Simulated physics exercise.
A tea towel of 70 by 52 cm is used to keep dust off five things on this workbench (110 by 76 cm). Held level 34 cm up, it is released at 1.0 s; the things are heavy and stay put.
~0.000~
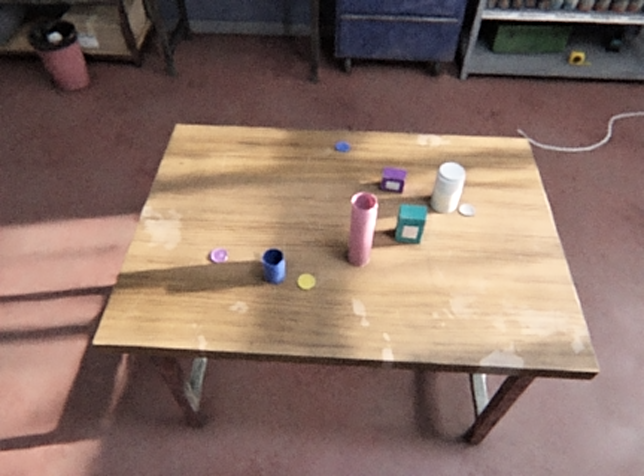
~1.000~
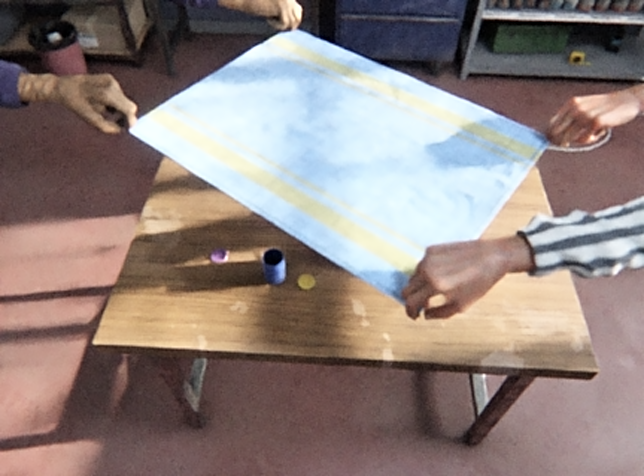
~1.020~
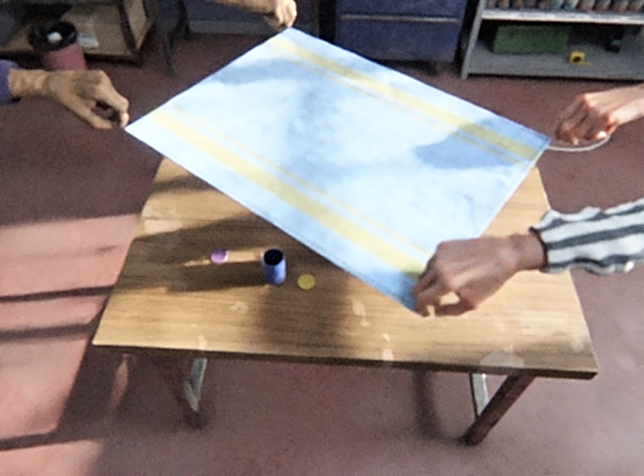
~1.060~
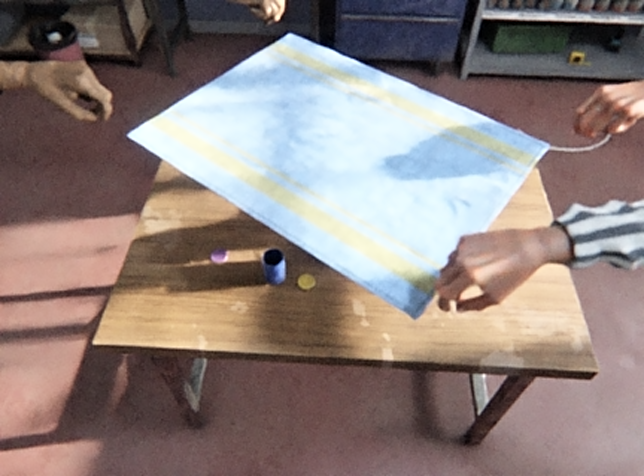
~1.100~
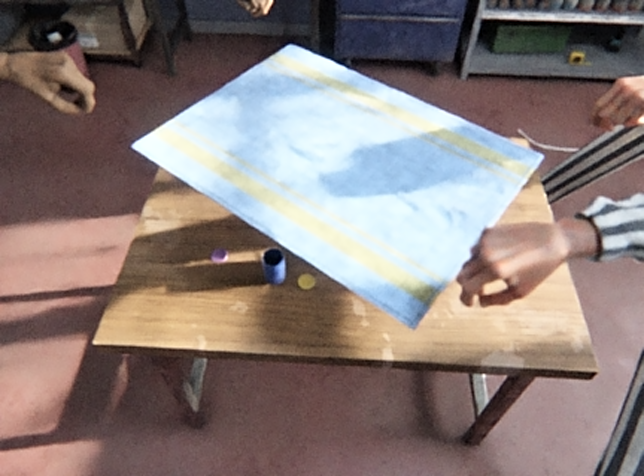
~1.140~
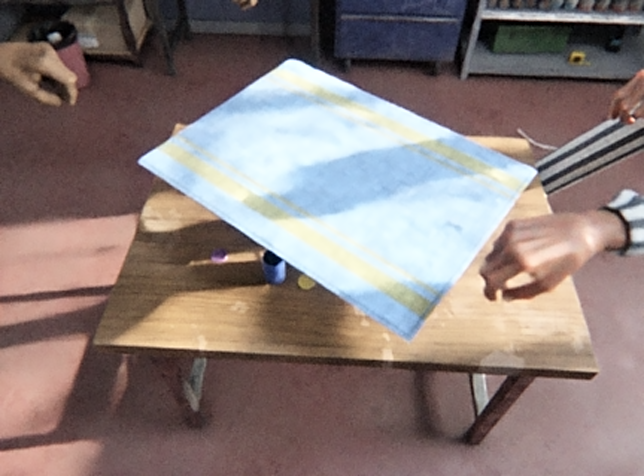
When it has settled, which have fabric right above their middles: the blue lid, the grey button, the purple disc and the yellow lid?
The blue lid can be seen, the grey button can be seen, the purple disc is hidden from view, the yellow lid is hidden from view.
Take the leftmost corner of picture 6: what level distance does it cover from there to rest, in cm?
Roughly 12 centimetres.
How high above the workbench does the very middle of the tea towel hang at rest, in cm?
Roughly 17 cm high.
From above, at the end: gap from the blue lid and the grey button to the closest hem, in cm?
First: Approx. 5 cm; second: Approx. 11 cm.
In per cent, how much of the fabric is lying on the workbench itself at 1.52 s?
I'd put it near 30 in a hundred.
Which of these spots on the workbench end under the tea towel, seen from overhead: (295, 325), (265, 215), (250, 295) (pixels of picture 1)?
Check, spot by spot: Clear / overlapped / clear.
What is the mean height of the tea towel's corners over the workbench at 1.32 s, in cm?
Roughly 0 centimetres up.
At 1.3 s, 25 % of it is down, spanning 67 by 63 cm, above yellow lid, purple disc.
At 1.5 s, 30 % of it is down, spanning 66 by 59 cm, above yellow lid, purple disc.
At 1.7 s, 30 % of it is down, spanning 66 by 60 cm, above yellow lid, purple disc.
At 1.9 s, 30 % of it is down, spanning 66 by 59 cm, above yellow lid, purple disc.
At 2.7 s, 30 % of it is down, spanning 66 by 59 cm, above yellow lid, purple disc.
